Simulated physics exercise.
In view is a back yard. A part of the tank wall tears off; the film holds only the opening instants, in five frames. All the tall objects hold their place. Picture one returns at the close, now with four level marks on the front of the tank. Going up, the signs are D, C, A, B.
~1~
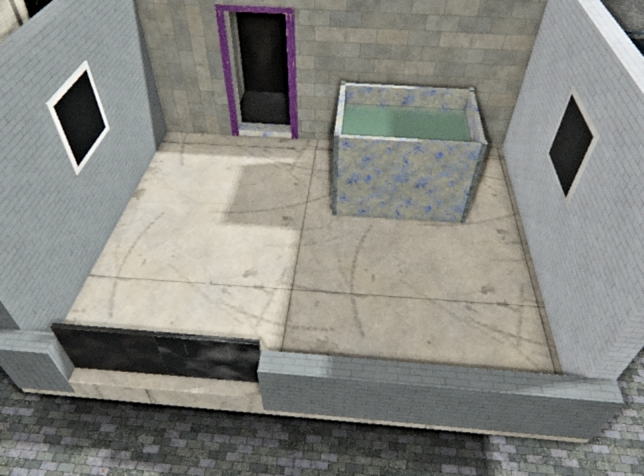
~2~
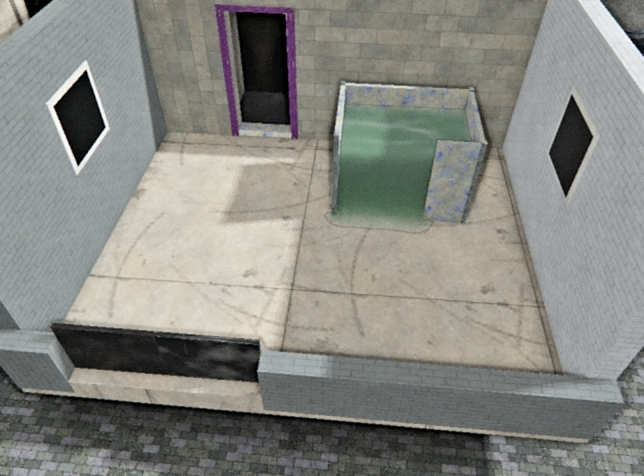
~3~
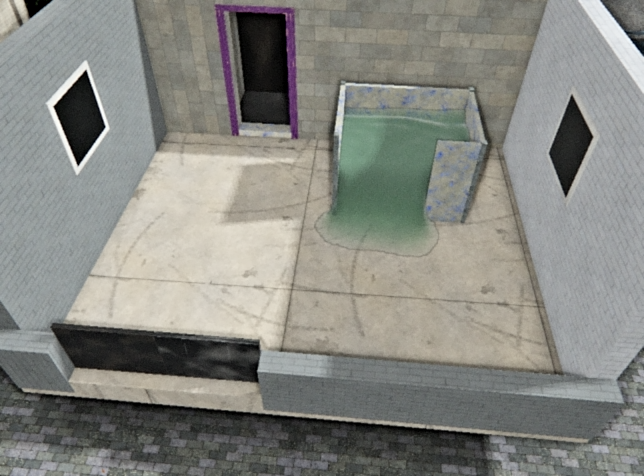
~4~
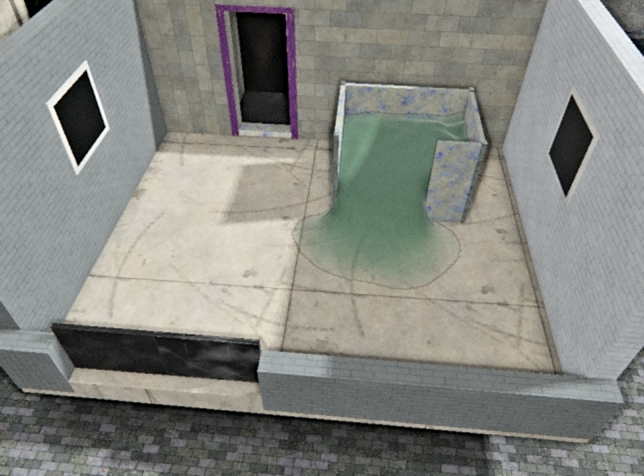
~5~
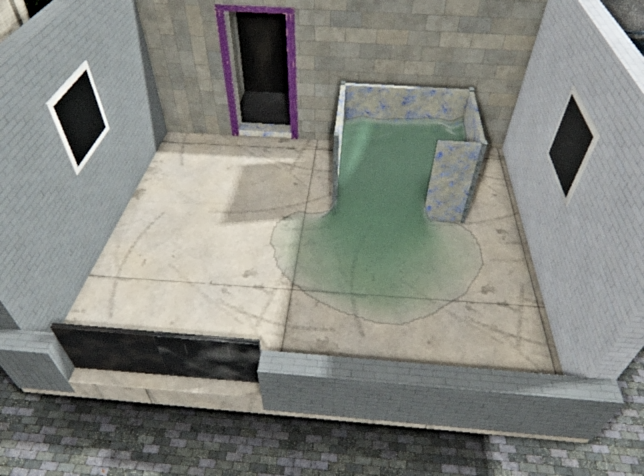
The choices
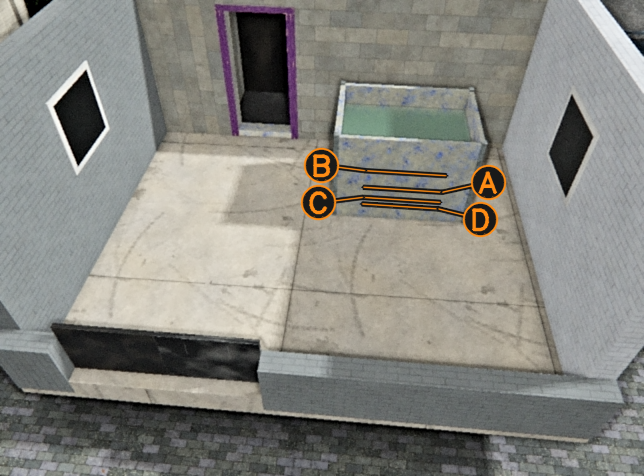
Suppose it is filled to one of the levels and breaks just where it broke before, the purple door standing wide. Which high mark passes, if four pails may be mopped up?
B will do.
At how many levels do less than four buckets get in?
All of the four.
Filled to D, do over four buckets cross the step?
No, not at all.
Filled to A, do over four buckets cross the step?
No, not at all.
On the marked copy, A at (402, 189); B at (405, 173); C at (401, 199); D at (400, 206); from the bottom up D, C, A, B.
Choosing A, nothing gets over.
Choosing B, a splash gets over, under a bucket.
Choosing C, nothing gets over.
Choosing D, nothing gets over.
